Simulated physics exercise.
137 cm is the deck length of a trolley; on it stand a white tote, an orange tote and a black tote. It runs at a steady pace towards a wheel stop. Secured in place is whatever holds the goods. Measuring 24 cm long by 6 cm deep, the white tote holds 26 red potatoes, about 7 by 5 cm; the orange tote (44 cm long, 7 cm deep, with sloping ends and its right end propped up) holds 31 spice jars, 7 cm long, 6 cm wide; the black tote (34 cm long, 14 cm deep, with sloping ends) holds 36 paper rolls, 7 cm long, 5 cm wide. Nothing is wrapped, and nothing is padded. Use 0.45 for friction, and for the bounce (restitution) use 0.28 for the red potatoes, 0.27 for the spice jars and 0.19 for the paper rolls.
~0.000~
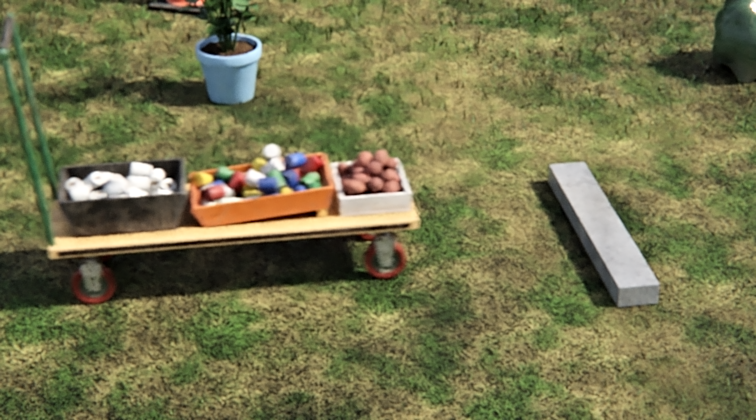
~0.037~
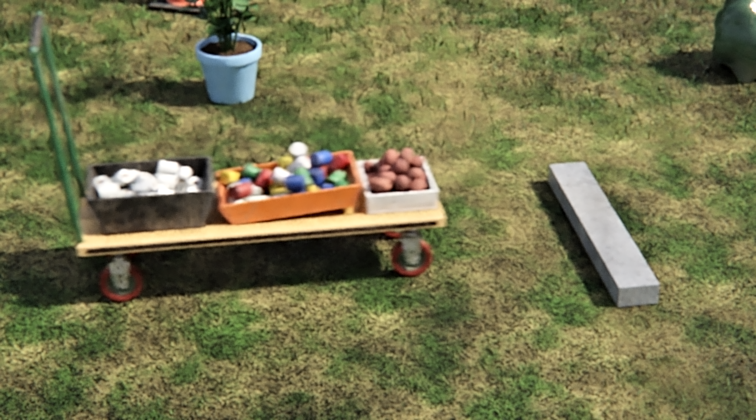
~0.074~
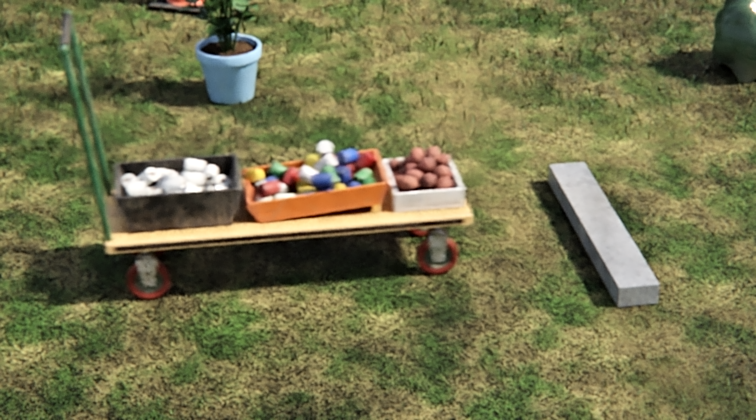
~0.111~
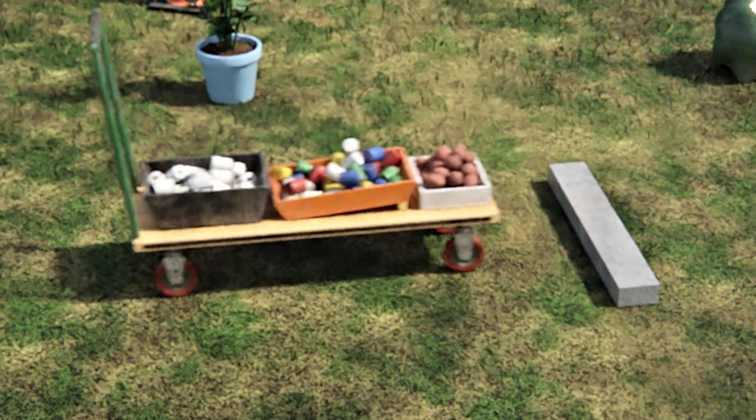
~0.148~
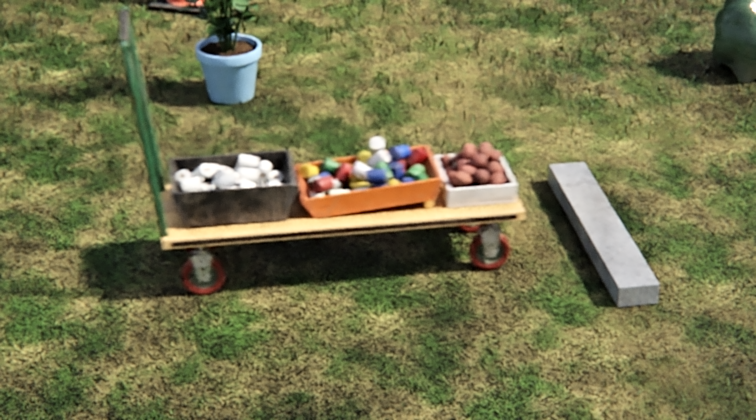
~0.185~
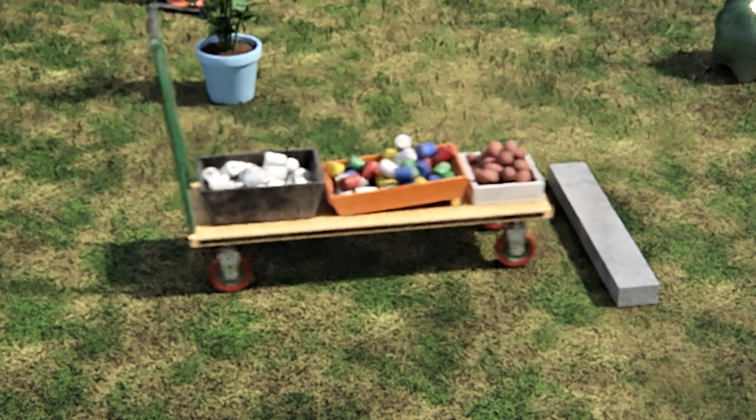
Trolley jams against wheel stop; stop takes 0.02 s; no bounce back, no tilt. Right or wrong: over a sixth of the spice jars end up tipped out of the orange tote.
Right.
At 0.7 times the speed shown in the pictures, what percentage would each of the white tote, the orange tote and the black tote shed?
Then the white tote sheds 30 per cent, the orange tote 10 per cent, and the black tote 0 per cent.
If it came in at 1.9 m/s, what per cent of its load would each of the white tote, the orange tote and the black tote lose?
White tote 30 %, orange tote 10 %, black tote 0 %.
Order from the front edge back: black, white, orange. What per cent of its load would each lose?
In that arrangement the white tote sheds 20 per cent of its load, the orange tote 20 per cent, and the black tote 10 per cent.
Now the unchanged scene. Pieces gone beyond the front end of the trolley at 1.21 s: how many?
I count about 12 pieces out front at that moment.
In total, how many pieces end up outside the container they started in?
Roughly 25 in all.
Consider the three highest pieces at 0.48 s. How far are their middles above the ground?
Height, averaged: Around 60 cm.
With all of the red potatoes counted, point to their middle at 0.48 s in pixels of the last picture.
Near (572, 168).
After 0.26 s, impact.
After 0.36 s, the white tote is down by 5 of 26, the orange tote is down by 3 of 31 and the black tote has all 36.
After 0.48 s, the white tote is down by 8 of 26, the orange tote is down by 8 of 31 and the black tote is down by 3 of 36.
After 0.71 s, the white tote is down by 10 of 26, the orange tote is down by 8 of 31 and the black tote is down by 3 of 36.
Outcome (at 1.21 s), the white tote is down by 10 of 26, the orange tote is down by 9 of 31 and the black tote is down by 4 of 36. Asked share, 9 of 31, 29 per cent.
